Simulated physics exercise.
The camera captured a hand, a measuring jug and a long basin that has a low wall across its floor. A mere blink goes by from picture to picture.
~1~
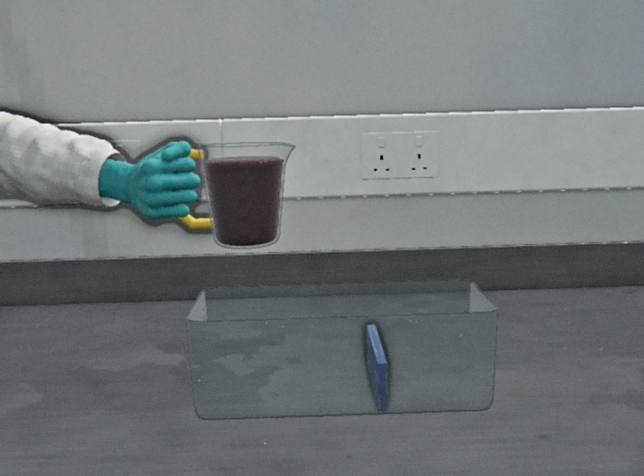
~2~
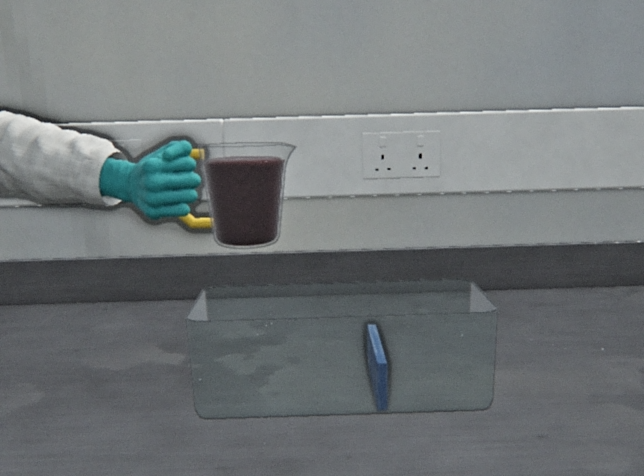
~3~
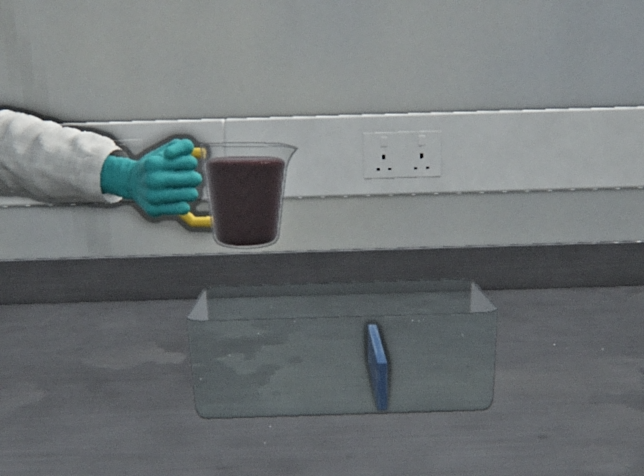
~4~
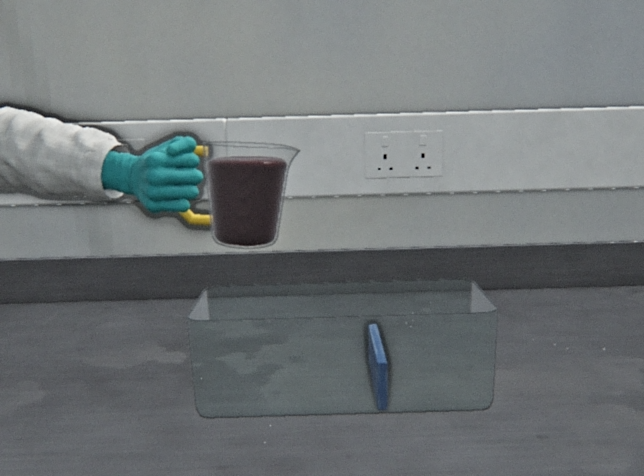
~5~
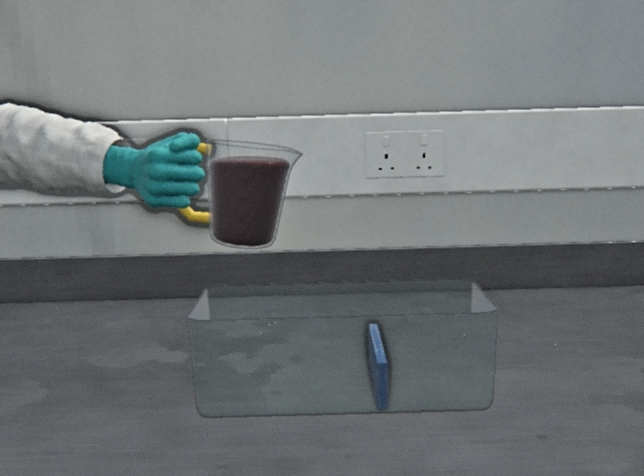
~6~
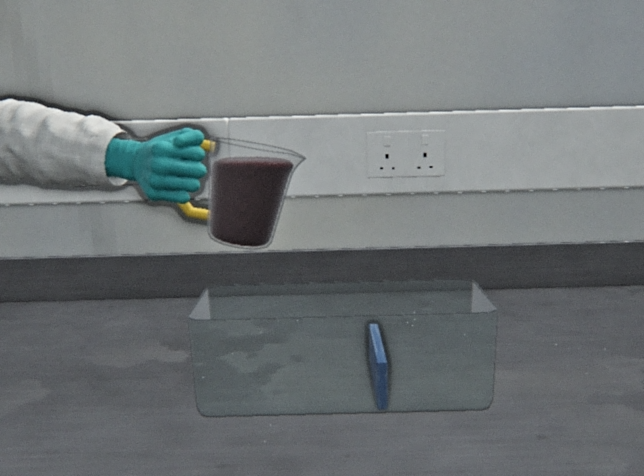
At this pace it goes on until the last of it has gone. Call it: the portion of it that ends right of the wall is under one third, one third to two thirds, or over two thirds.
Under one third.
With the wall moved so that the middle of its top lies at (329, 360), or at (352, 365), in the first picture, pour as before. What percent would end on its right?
You'd get roughly 95 per cent the first time and roughly 75 per cent the second.
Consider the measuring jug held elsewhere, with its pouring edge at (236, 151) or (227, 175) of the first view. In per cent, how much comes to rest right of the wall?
5 % and 0 %.
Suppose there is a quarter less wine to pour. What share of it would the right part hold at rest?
It comes to around 0 percent.
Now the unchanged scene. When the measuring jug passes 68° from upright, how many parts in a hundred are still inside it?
Near 75 in a hundred still remains.
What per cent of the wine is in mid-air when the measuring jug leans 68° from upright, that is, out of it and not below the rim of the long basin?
About 20 per cent.
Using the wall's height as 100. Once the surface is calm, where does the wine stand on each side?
The left side sits at 30 per cent and the right side at 10.
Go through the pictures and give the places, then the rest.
The first frame shows tilt 0°; pouring edge (295, 145); surface from (204, 161) to (285, 159); the long basin's rim runs from (195, 305) to (484, 296); the wall's top is at (376, 344).
The second frame shows tilt 0°; pouring edge (296, 145); surface from (205, 161) to (285, 159).
The third frame shows tilt 2°; pouring edge (298, 147); surface from (207, 160) to (286, 159).
The fourth frame shows tilt 4°; pouring edge (300, 149); surface from (209, 161) to (288, 160).
The fifth frame shows tilt 8°; pouring edge (303, 153); surface from (211, 161) to (291, 160).
The sixth frame shows tilt 12°; pouring edge (306, 157); surface from (214, 162) to (295, 162).
A moment on, the measuring jug is tipped part way and 77 per cent is still to pour, 5 is left of the wall and 0 right of it.
Next, the measuring jug is tipped right over and 21 per cent is still to pour, 47 is left of the wall and 13 right of it.
Then the measuring jug is tipped right over and 0 per cent is still to pour, 83 is left of the wall and 14 right of it.
Later the measuring jug is tipped right over and 0 per cent is still to pour, 85 is left of the wall and 14 right of it.
In the end 85 per cent lies left of the wall, 14 right of it and 1 outside.
